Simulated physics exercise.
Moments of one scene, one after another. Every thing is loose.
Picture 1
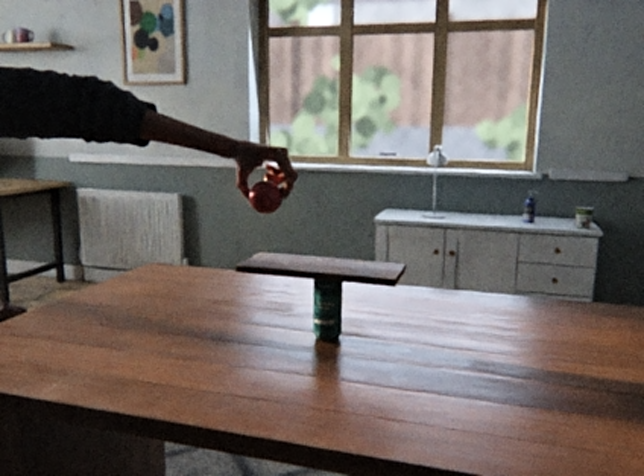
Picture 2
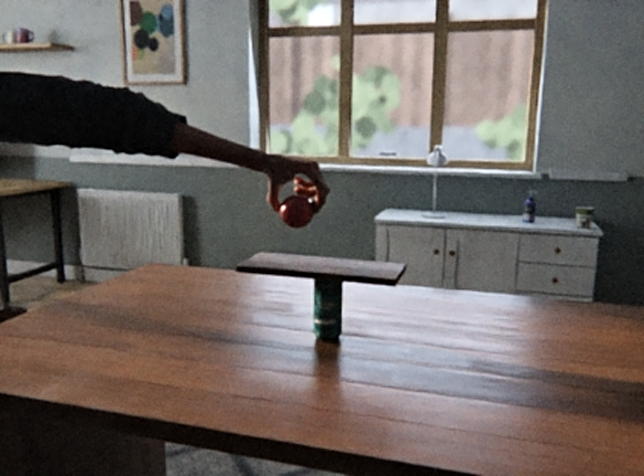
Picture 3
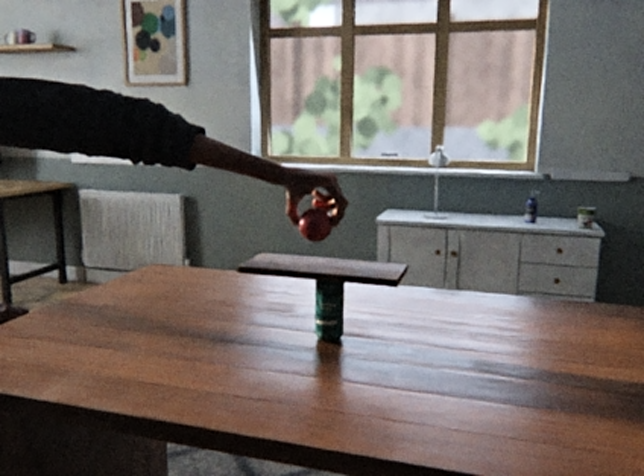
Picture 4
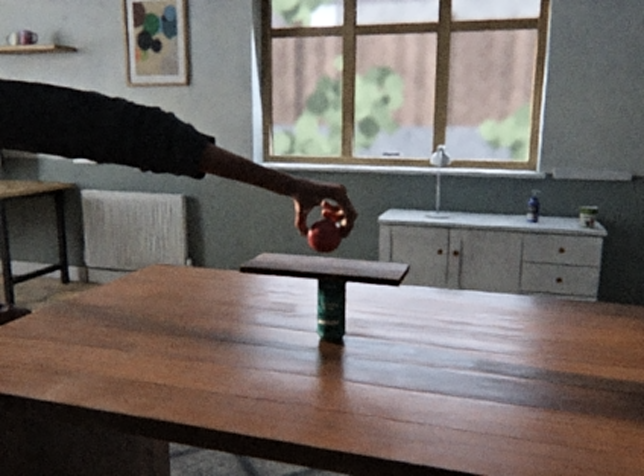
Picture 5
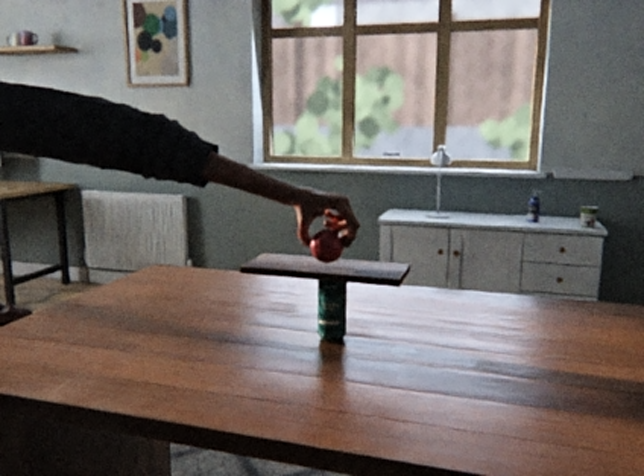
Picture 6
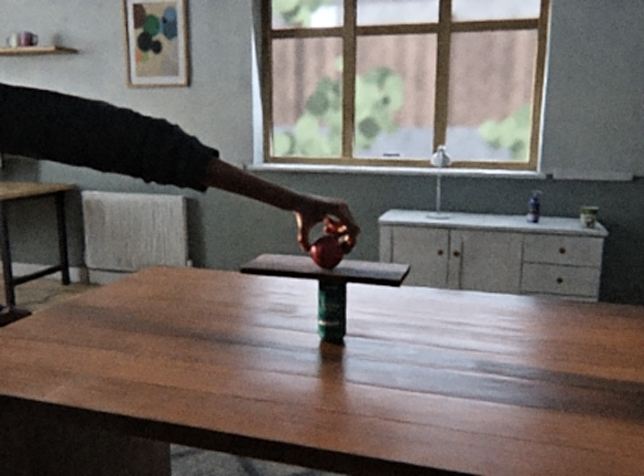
A hand holding a red tomato moved right and downward over a dark board balanced on a turquoise can, then lowered the tomato onto the middle of the board, fingers still around it.
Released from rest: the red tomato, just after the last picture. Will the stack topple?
No, it stays put.
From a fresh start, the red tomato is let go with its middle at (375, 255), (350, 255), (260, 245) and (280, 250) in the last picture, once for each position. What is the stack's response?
So it stays steady first, stays steady next, tips over after that, and tips over last.
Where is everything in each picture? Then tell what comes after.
The first picture shows on its way; red tomato (266, 197); turquoise can (328, 305).
The second picture shows on its way; red tomato (297, 211); turquoise can (328, 305).
The third picture shows on its way; red tomato (316, 224); turquoise can (330, 306).
The fourth picture shows on its way; red tomato (325, 236); turquoise can (332, 306).
The fifth picture shows on its way; red tomato (327, 246); turquoise can (332, 306).
The sixth picture shows in place under the hand; red tomato (327, 252); turquoise can (332, 307).
Then, 0.20 s later than the last frame, all is still.
Then, 0.40 s later than the last frame, red tomato resting near (327, 252).
When it is over, all 3 as before. End places, in pixels of the last picture, red tomato near (327, 252). The stack holds.
